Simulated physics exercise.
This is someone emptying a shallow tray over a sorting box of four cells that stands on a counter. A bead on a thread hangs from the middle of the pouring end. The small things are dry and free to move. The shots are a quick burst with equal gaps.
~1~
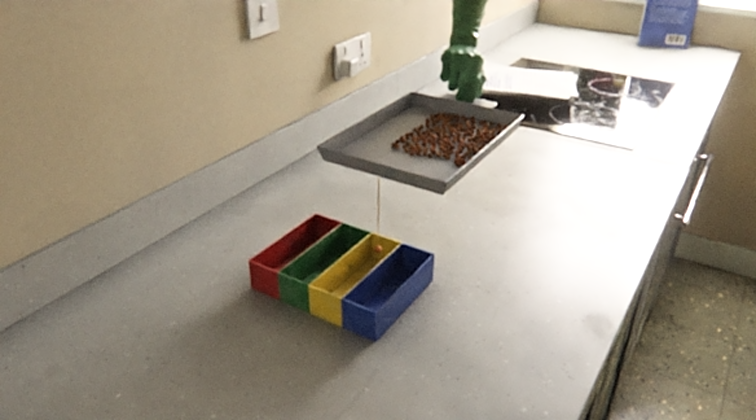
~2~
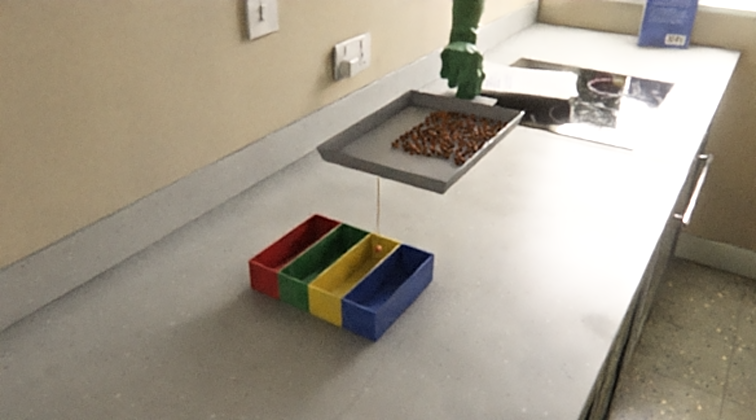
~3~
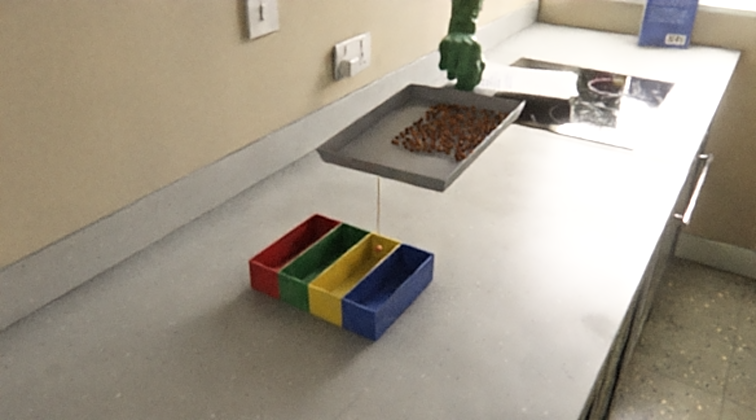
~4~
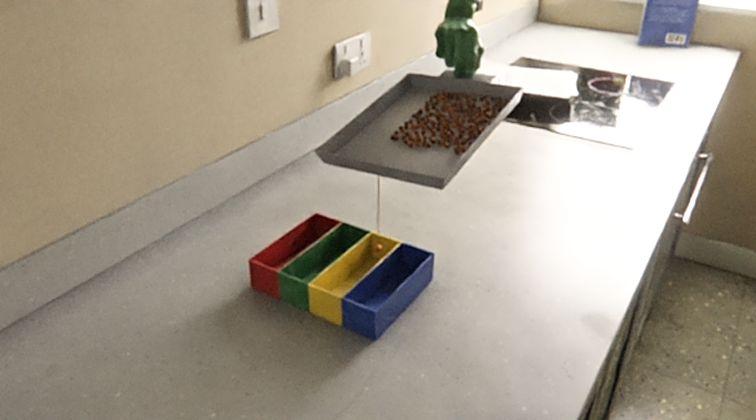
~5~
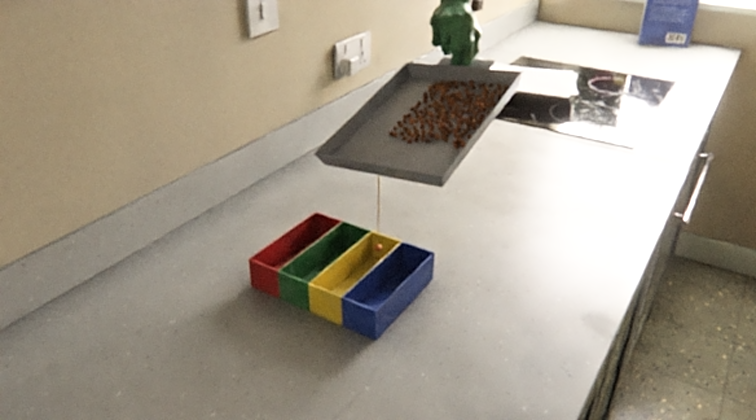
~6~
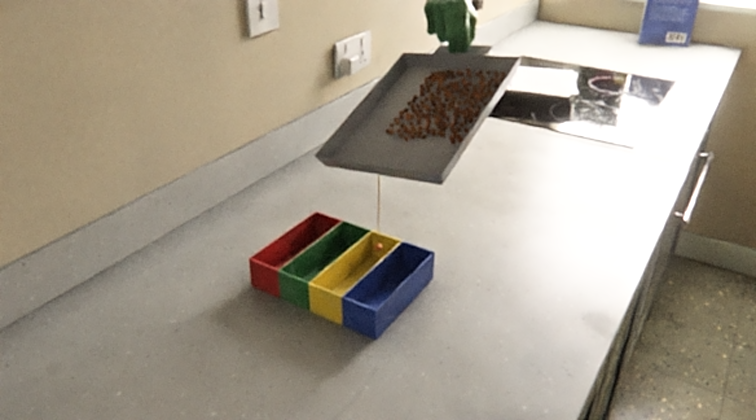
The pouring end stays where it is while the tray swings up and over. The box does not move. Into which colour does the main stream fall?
It favours the green compartment.
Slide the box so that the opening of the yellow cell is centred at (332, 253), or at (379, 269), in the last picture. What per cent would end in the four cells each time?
Near 100 % and 80 %.
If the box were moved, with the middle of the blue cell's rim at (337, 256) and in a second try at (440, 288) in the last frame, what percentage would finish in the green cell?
First some 10, then 0 per cent.
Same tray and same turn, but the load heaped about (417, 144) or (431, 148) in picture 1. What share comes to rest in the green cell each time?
About 70 and 70 per cent.
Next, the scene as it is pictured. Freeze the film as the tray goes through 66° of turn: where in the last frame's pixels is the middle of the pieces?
At about (333, 173).
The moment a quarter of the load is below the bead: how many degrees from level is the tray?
At some 70 degrees.
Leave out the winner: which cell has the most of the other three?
Next in line is red.
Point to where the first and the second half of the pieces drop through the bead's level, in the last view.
Early half (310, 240), late half (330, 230).
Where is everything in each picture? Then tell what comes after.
In the first picture, corners of the pouring end at (323, 145) and (444, 179), level; middle of the load at (449, 138), cereal balls; bead on its thread at (378, 249); red cell at (264, 277); green cell at (294, 290); yellow cell at (326, 303); blue cell at (359, 317).
In the second picture, corners of the pouring end at (322, 146) and (443, 179), level; middle of the load at (449, 136).
In the third picture, corners of the pouring end at (322, 147) and (443, 177), tipped barely, lowest at the left corner; middle of the load at (449, 130).
In the fourth picture, corners of the pouring end at (321, 149) and (441, 175), tipped a little, lowest at the left corner; middle of the load at (448, 121).
In the fifth picture, corners of the pouring end at (320, 151) and (440, 173), tipped clearly, lowest at the left corner; middle of the load at (447, 113).
In the sixth picture, corners of the pouring end at (320, 153) and (438, 171), tipped clearly, lowest at the left corner; middle of the load at (444, 105); red cell at (265, 275); green cell at (294, 288); yellow cell at (326, 301); blue cell at (359, 315).
Soon, tray tipped steeply; about two thirds on the tray; a small part in the red cell; a stray few in the green cell; about a quarter falling or outside the box.
A while on, tray tipped past a quarter turn; a small part on the tray; about half in the green cell; about a quarter in the red cell; a stray few in the yellow cell; about a quarter falling or outside the box.
Towards the end, tray tipped past a quarter turn; about two thirds in the green cell; about a third in the red cell; a stray few in the yellow cell; a stray few falling or outside the box.
Finally, tray tipped past a quarter turn; about two thirds in the green cell; about a third in the red cell; a stray few in the yellow cell; none in the blue cell; a stray few outside the box.
